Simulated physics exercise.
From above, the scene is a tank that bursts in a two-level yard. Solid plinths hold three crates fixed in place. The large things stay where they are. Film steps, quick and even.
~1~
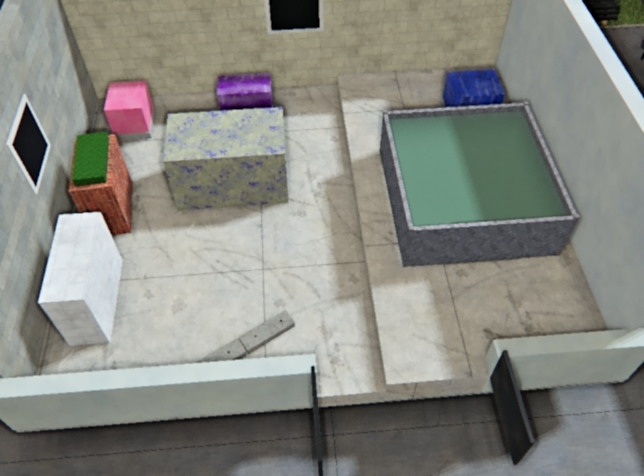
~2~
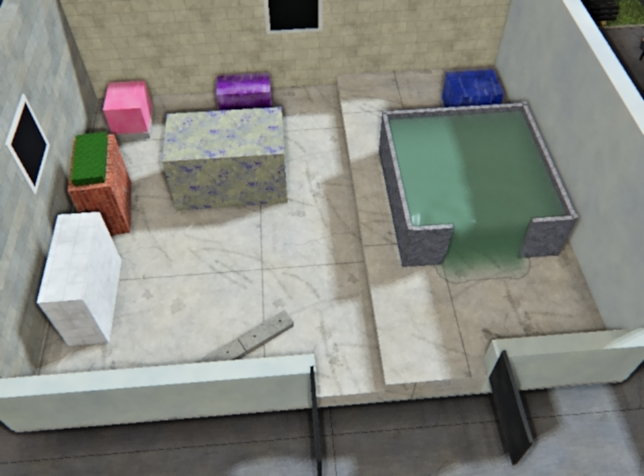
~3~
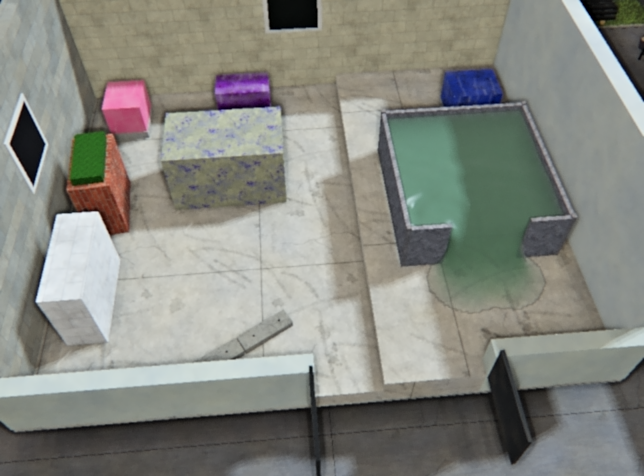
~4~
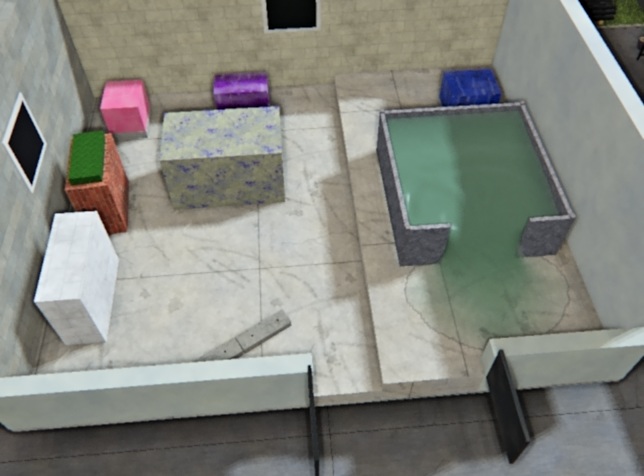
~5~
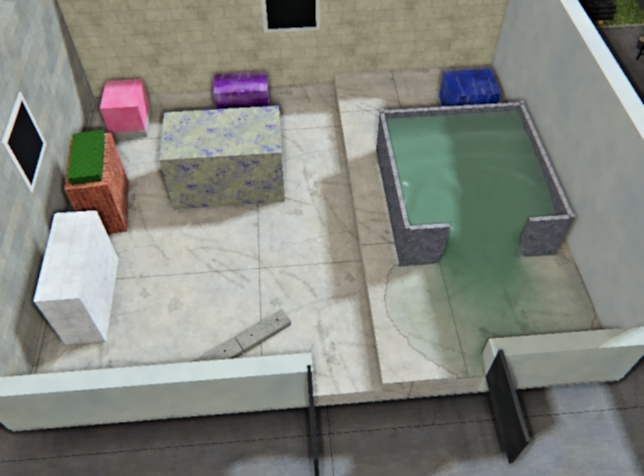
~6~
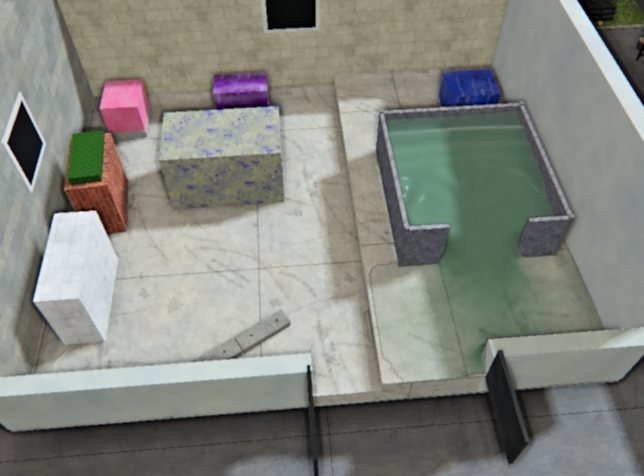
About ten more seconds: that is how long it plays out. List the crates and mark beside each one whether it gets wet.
Blue crate - stays dry; purple crate - stays dry; pink crate - stays dry.
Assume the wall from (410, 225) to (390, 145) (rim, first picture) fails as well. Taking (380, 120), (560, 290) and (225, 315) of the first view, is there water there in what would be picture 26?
Taken in turn, that's not reached, not reached, and finally reached.
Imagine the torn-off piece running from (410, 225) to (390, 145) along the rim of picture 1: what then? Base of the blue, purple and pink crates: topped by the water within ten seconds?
Blue stays untouched, purple gets drenched, pink gets drenched.
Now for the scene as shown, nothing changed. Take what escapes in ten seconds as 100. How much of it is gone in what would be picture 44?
Roughly 75 percent.
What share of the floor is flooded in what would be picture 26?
By my count, 25 percent.
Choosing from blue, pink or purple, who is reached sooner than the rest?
That's the blue crate.
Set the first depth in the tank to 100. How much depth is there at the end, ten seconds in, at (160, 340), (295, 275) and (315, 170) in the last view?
The three come to near 2, 2 and 6 per cent respectively.
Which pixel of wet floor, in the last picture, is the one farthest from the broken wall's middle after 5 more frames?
The flood front should get to about (319, 378).
A moment on, water covers 15 % of the floor; the blue crate not reached, the purple crate not reached, the pink crate not reached.
Next, water covers 15 % of the floor; the blue crate not reached, the purple crate not reached, the pink crate not reached.
Then, water covers 25 % of the floor; the blue crate water round its plinth, the purple crate not reached, the pink crate not reached.
Later, water covers 50 % of the floor; the blue crate water round its plinth, the purple crate water round its plinth, the pink crate not reached.
In the end, water covers 85 % of the floor; the blue crate stayed above the water, the purple crate stayed above the water, the pink crate stayed above the water.
